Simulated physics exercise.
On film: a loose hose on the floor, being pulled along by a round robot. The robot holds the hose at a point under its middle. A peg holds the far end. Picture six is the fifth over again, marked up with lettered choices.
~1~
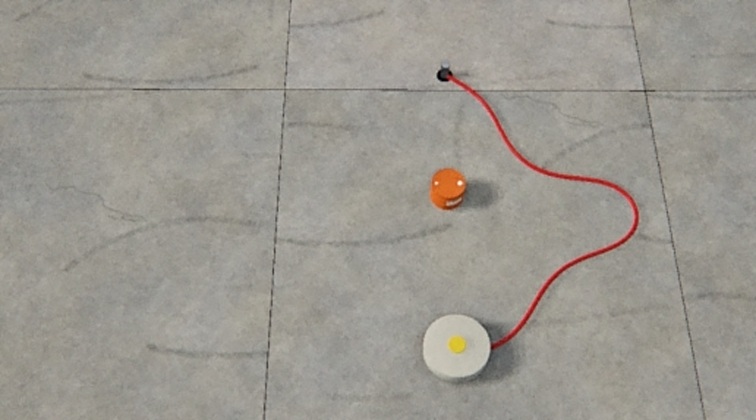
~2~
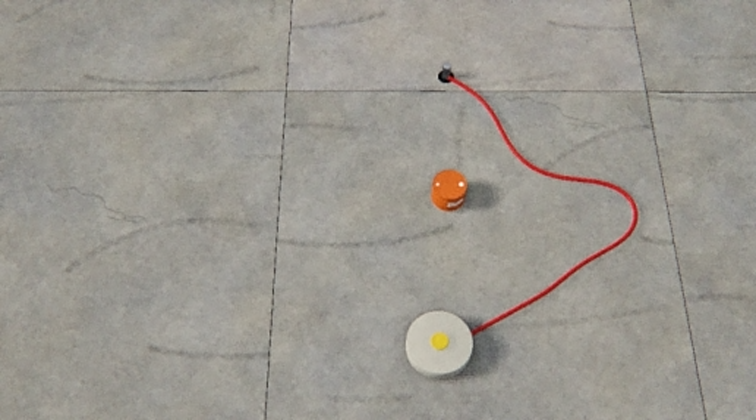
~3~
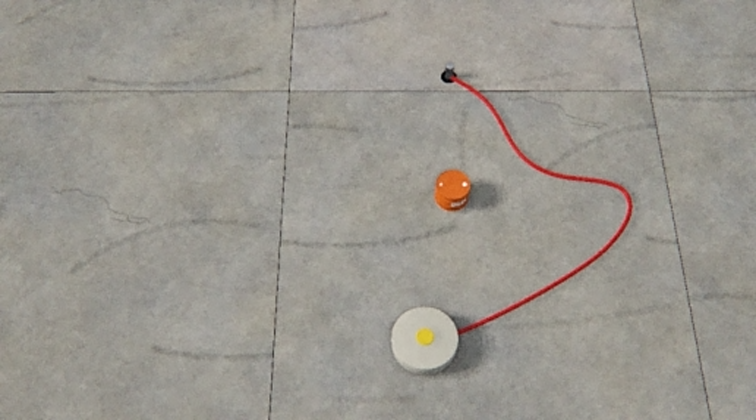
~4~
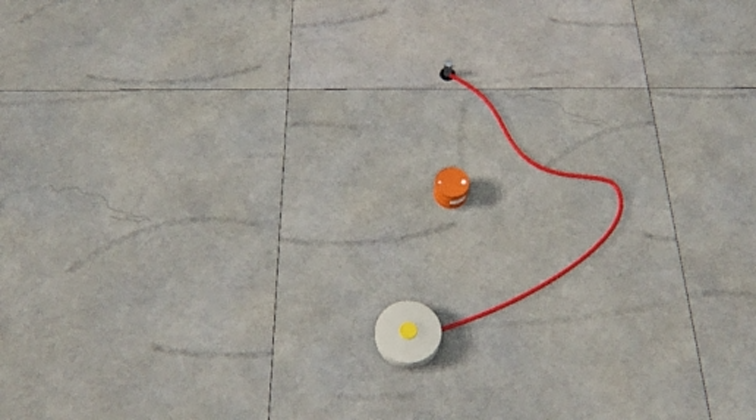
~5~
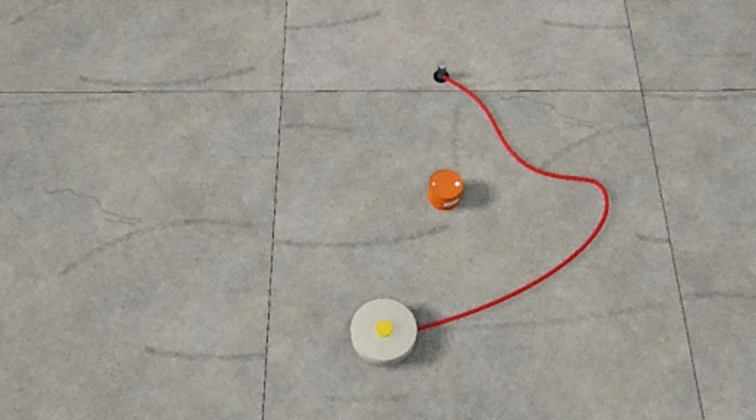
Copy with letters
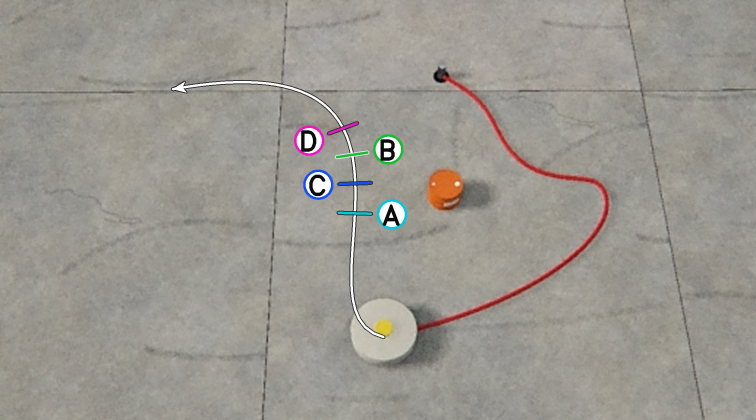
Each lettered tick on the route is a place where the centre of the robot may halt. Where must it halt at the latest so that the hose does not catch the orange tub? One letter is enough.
It can go as far as B.
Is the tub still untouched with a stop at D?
For that mark, no.
On the marked copy, A at (355, 213); B at (352, 155); C at (355, 183); D at (343, 128); the route from (384, 337) via (349, 143) to (173, 89).
With B. Early on, robot (351, 272), middle of the hose (589, 222).
Further on, robot (355, 204), middle of the hose (586, 224).
At the end, robot (352, 149), middle of the hose (578, 224); nothing has been touched.
As for the rest, A is safe but short; C is safe but short; D brings the hose against the tub.
